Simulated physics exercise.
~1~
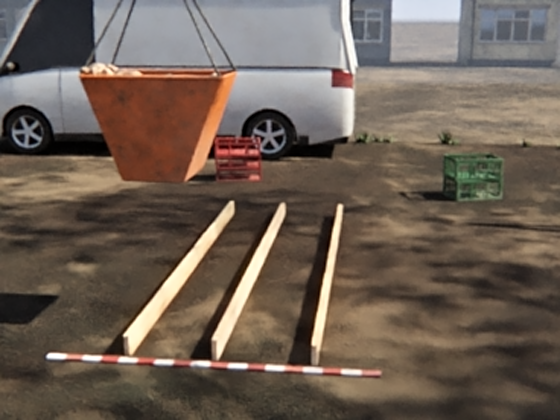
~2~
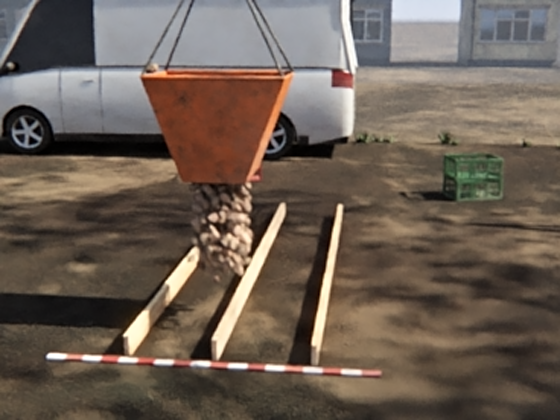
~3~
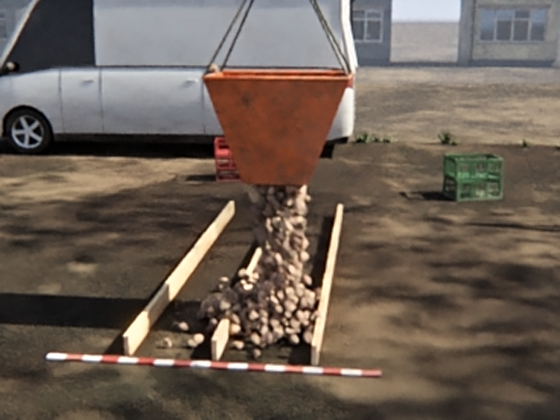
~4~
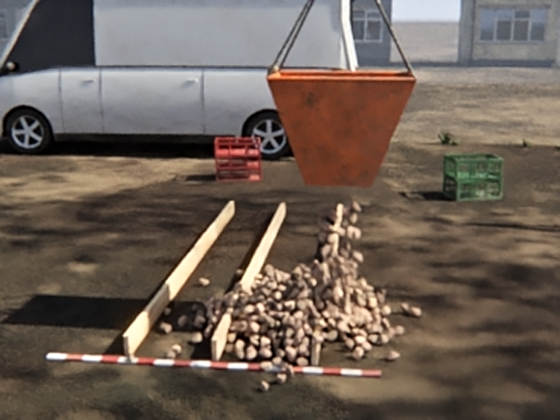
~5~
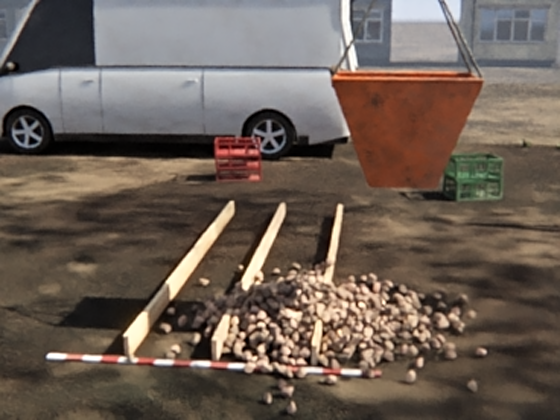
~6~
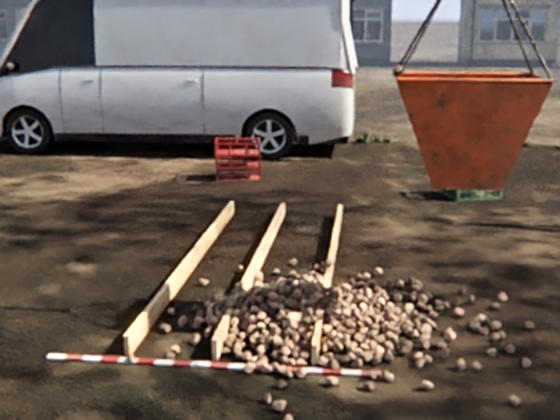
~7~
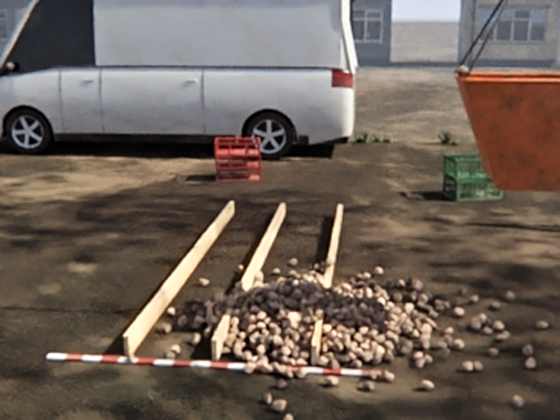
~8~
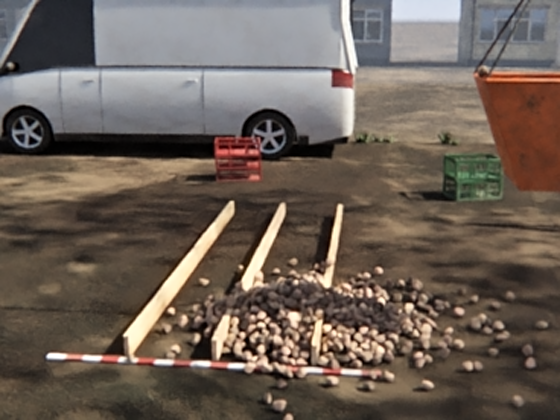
An orange hopper of stones hangs from cables over a dirt yard, seen from slightly above, with a white van, red and green crates and pale buildings behind. Three wooden boards stand on the ground beyond a red-and-white striped staff. The hopper travels right and pours brownish stones from its bottom, first near the left bay, then mostly into the right one. Stones heap over the middle and right boards and spill past them. Emptied, the hopper drifts on to the right edge, leaving most stones in the right bay, many beyond it and few in the left.
